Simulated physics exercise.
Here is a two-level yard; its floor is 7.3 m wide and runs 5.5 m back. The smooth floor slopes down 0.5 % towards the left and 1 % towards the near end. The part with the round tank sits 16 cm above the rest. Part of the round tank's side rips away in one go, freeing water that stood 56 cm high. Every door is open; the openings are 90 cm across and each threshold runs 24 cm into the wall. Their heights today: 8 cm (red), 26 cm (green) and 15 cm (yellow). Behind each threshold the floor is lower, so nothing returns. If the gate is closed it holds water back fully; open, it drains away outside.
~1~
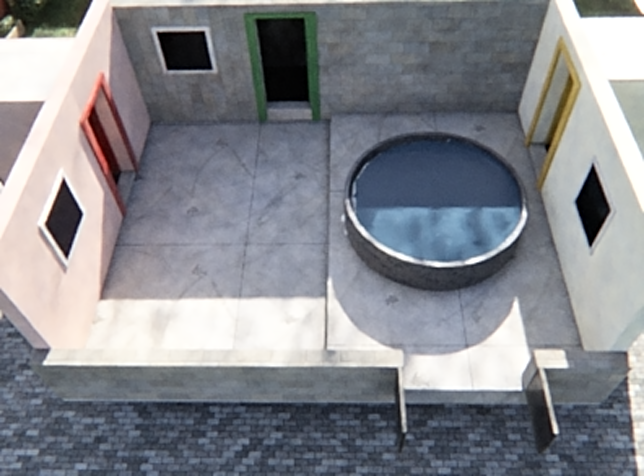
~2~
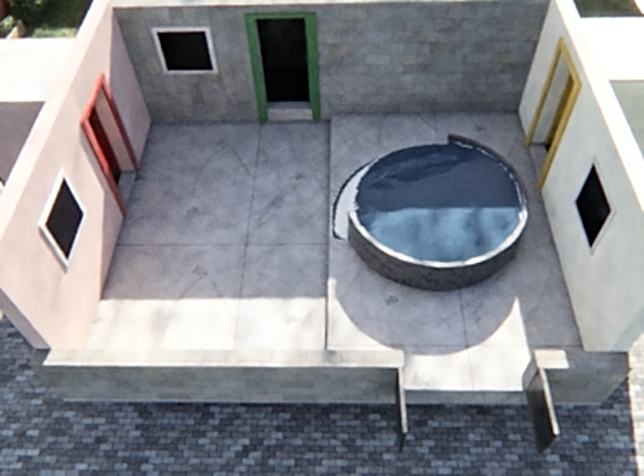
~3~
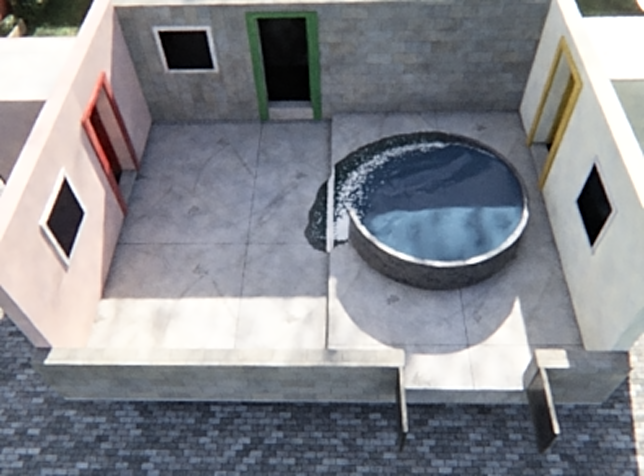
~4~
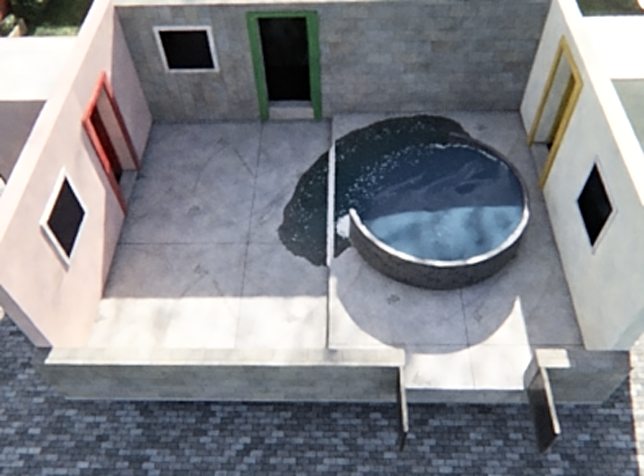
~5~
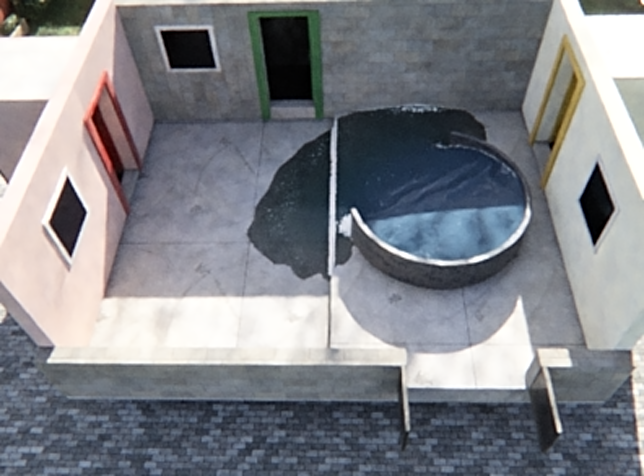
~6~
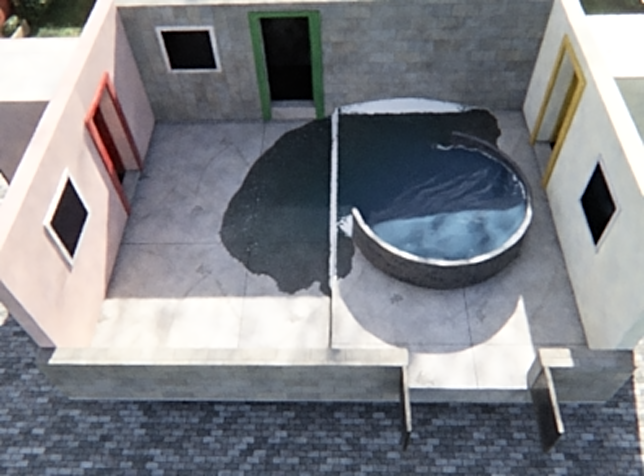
In a walled yard, a round tank's side breaks open and water spreads left.
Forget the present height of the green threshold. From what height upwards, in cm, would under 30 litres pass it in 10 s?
At least 17 cm or so.
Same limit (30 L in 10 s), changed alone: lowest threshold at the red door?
About 22 cm at red.
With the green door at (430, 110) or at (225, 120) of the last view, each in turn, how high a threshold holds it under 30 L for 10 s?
About 17 and 15 cm.
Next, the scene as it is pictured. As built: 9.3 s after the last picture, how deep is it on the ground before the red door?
Some 11.5 cm.
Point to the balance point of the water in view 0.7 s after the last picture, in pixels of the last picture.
At about (390, 193).
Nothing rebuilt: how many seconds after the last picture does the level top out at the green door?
Near 1.4 s.
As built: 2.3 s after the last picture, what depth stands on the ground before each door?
Depths in cm: Red 27, green 22, yellow 7.
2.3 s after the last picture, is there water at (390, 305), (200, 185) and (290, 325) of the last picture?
In turn: Still dry, under water, still dry.
Then, 0.7 s after the last picture water covers 50 % of the floor, deepest (29 cm) near (380, 120); 19 cm at the green door, 0 litres in over its 26 cm threshold.
Then, 2.3 s after the last picture water covers 60 % of the floor, deepest (46 cm) near (164, 124); 22 cm at the green door, 1 litre in over its 26 cm threshold.
Then, 9.3 s after the last picture water covers 95 % of the floor, deepest (18 cm) near (83, 375); 11 cm at the green door, 1 litre in over its 26 cm threshold.
At the green door as built, the water peaked near 27 cm, 1.3 s after the last picture.
With a threshold of 14.5 cm, 46 litres would have come in within the 10 s; with 19.5 cm, 16 litres. So under 30 litres takes about 17 cm.
